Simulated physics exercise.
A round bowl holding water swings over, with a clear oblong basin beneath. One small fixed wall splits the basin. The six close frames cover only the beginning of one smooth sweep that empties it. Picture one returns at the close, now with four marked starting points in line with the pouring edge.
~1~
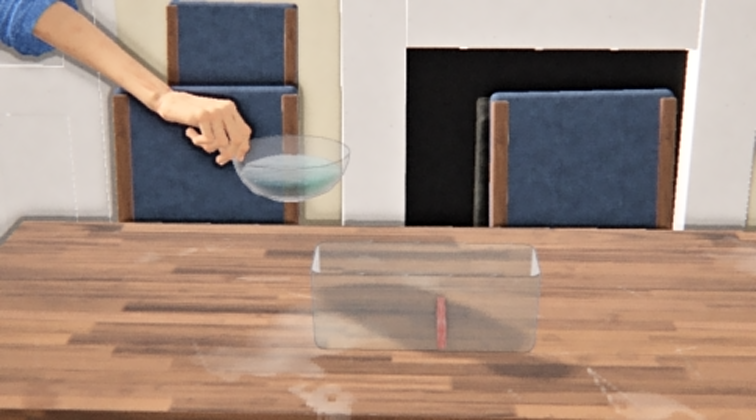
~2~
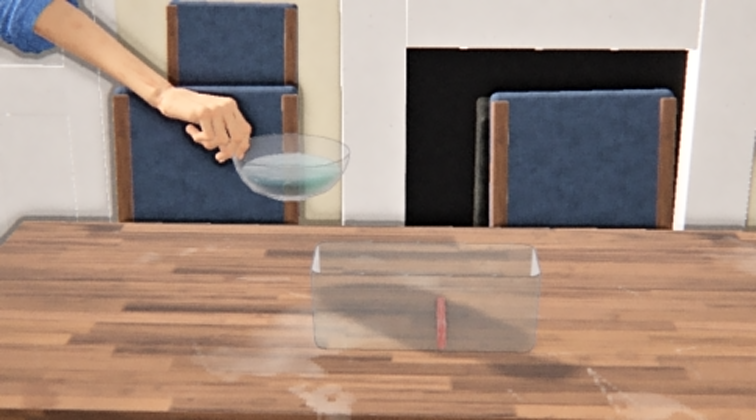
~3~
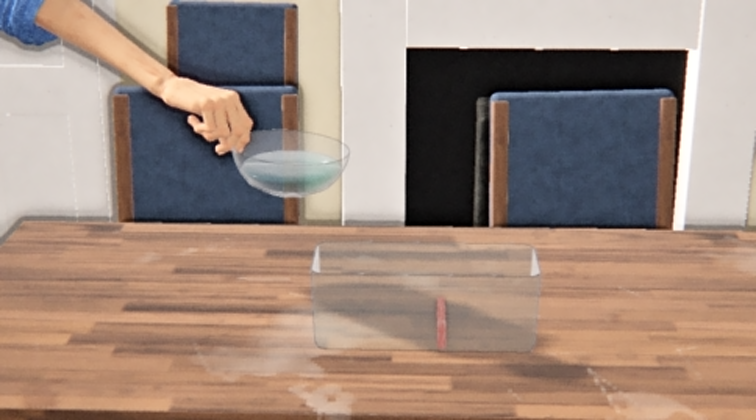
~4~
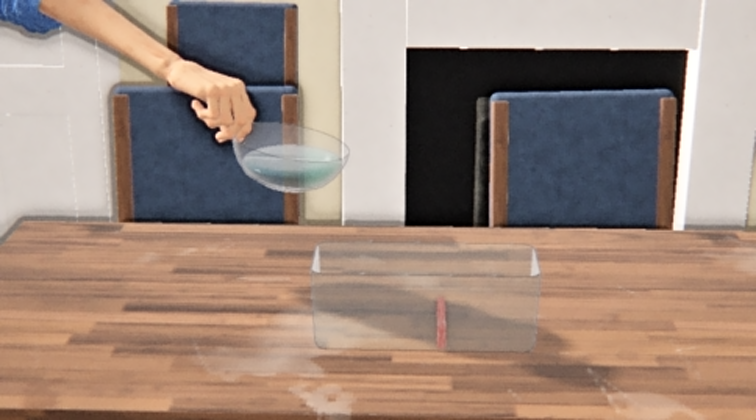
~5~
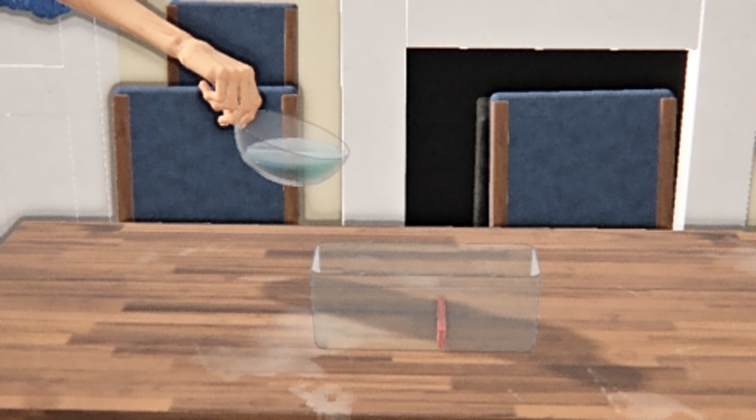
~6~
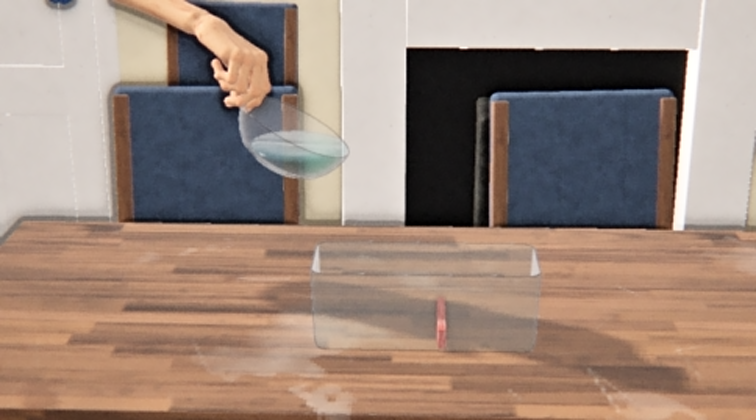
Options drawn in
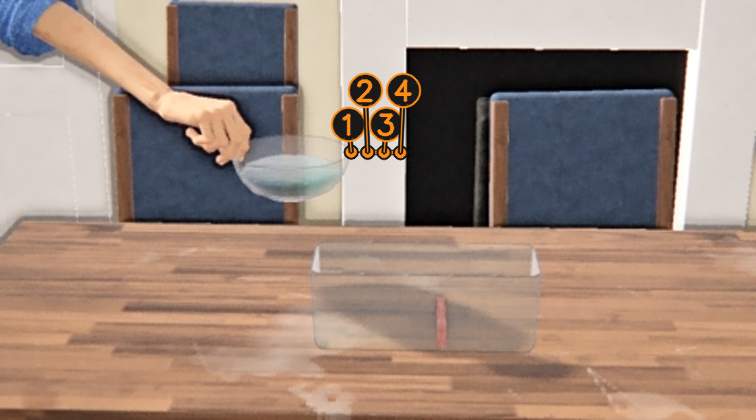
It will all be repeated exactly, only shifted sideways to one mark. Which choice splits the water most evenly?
2 is best.
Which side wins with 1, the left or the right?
The left side.
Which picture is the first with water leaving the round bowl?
Picture 6.
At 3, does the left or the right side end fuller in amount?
More ends on the right.
On the marked copy, 1 at (351, 152); 2 at (367, 152); 3 at (384, 152); 4 at (400, 152).
With 1, about 84 % ends left of the wall and 14 % right of it.
With 2, about 45 % ends left of the wall and 54 % right of it.
With 3, about 22 % ends left of the wall and 77 % right of it.
With 4, about 12 % ends left of the wall and 86 % right of it.
